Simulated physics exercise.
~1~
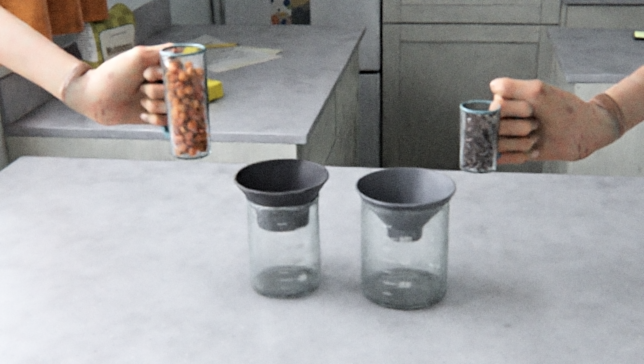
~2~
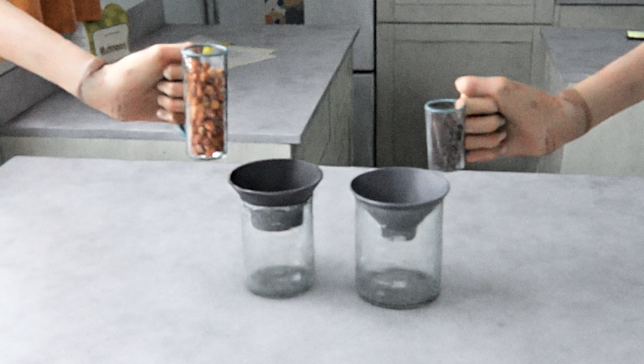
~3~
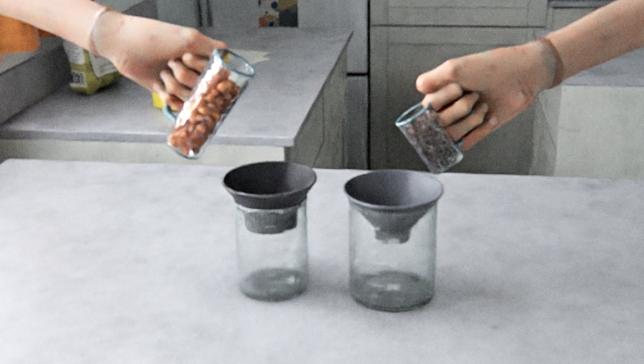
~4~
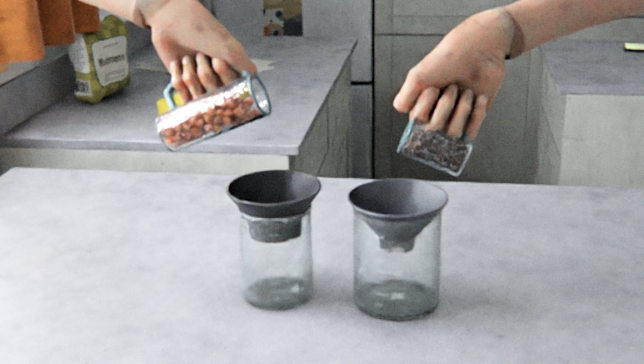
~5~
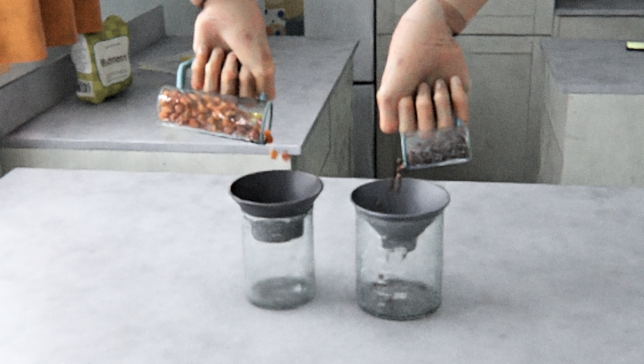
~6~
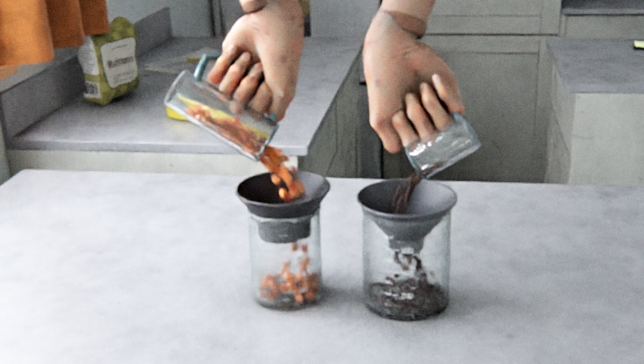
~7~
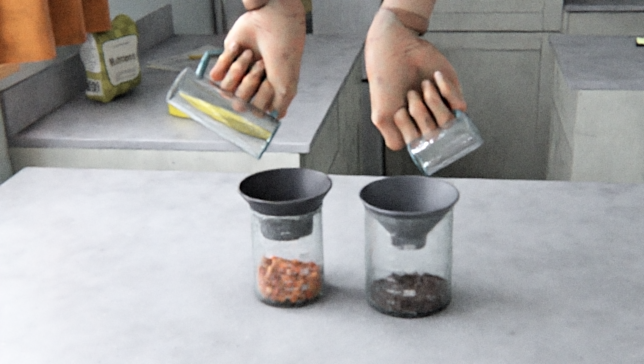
Two hands tipping glass cups of orange-brown and dark pieces over grey funnels, emptying both completely into the clear jars below.
